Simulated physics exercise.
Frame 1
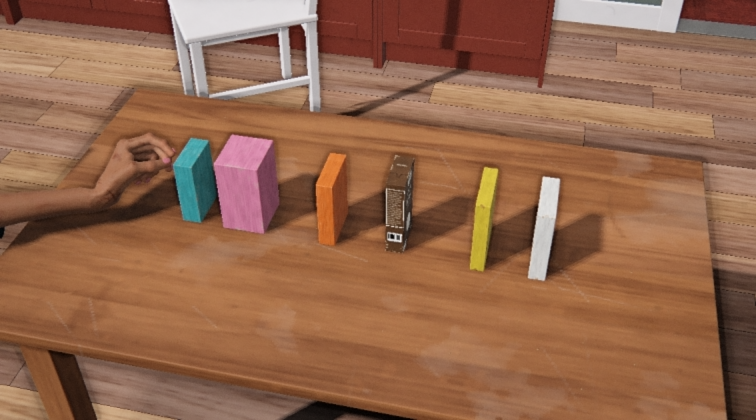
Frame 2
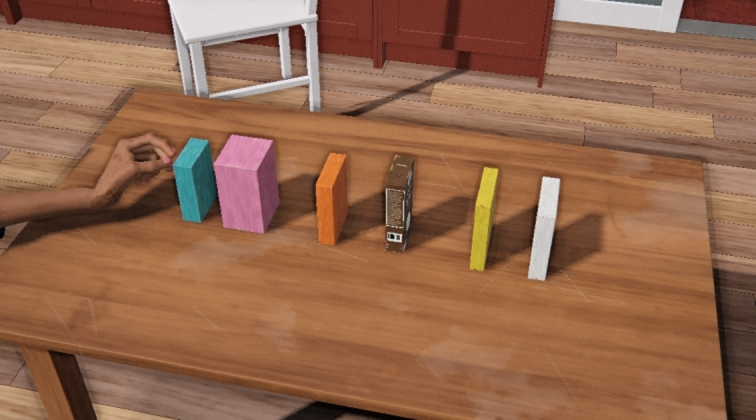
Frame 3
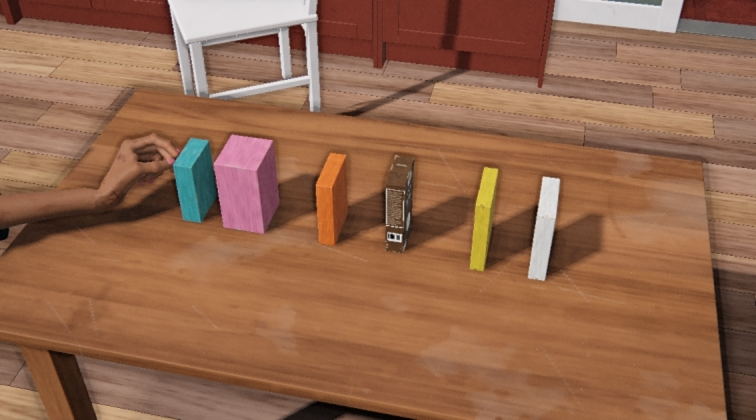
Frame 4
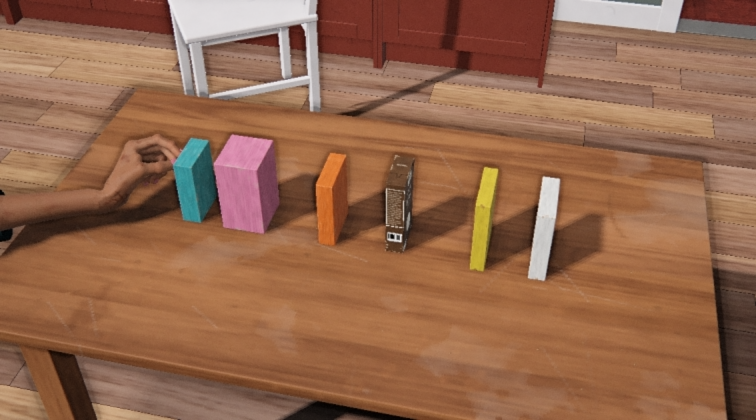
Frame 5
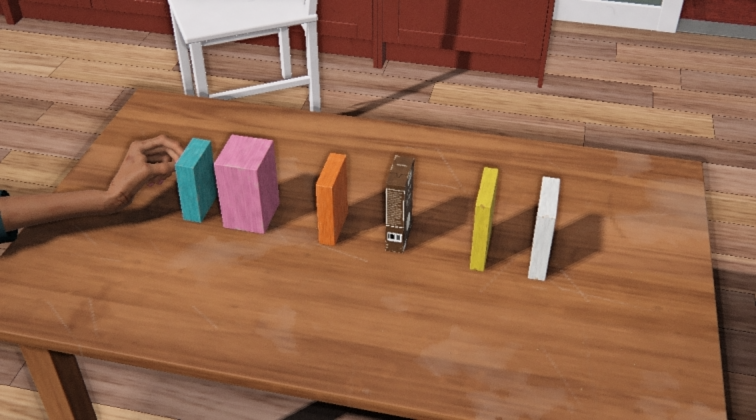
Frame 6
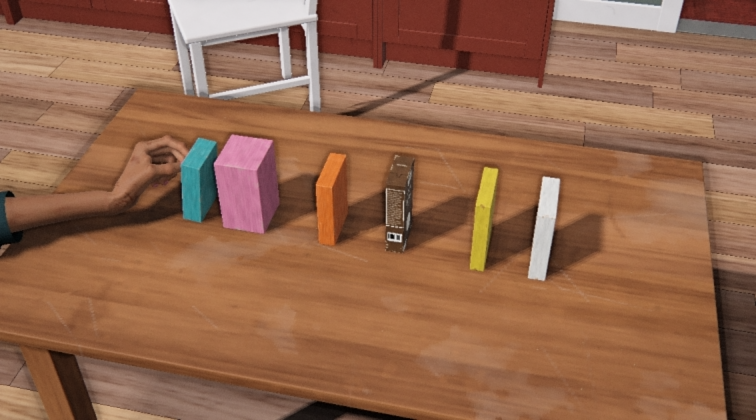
A hand moves slightly right to the turquoise block and tilts it a little rightward.
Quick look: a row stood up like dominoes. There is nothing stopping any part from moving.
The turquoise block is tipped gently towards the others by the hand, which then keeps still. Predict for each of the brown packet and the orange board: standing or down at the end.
Brown packet: Standing; orange board: Standing.
Then, 0.10 s on from there, turquoise block 13° over.
Then, 0.30 s on from there, turquoise block 25° over; pink block turned 6° from how it was put.
Then, 0.40 s on from there, turquoise block 29° over; pink block turned 13° from how it was put.
Then, 0.70 s on from there, turquoise block 30° over; pink block turned 13° from how it was put.
In the end, left askew, pink block; the other 3 unmoved. At the end, from the last picture's camera, brown packet near (399, 205), orange board near (333, 200).
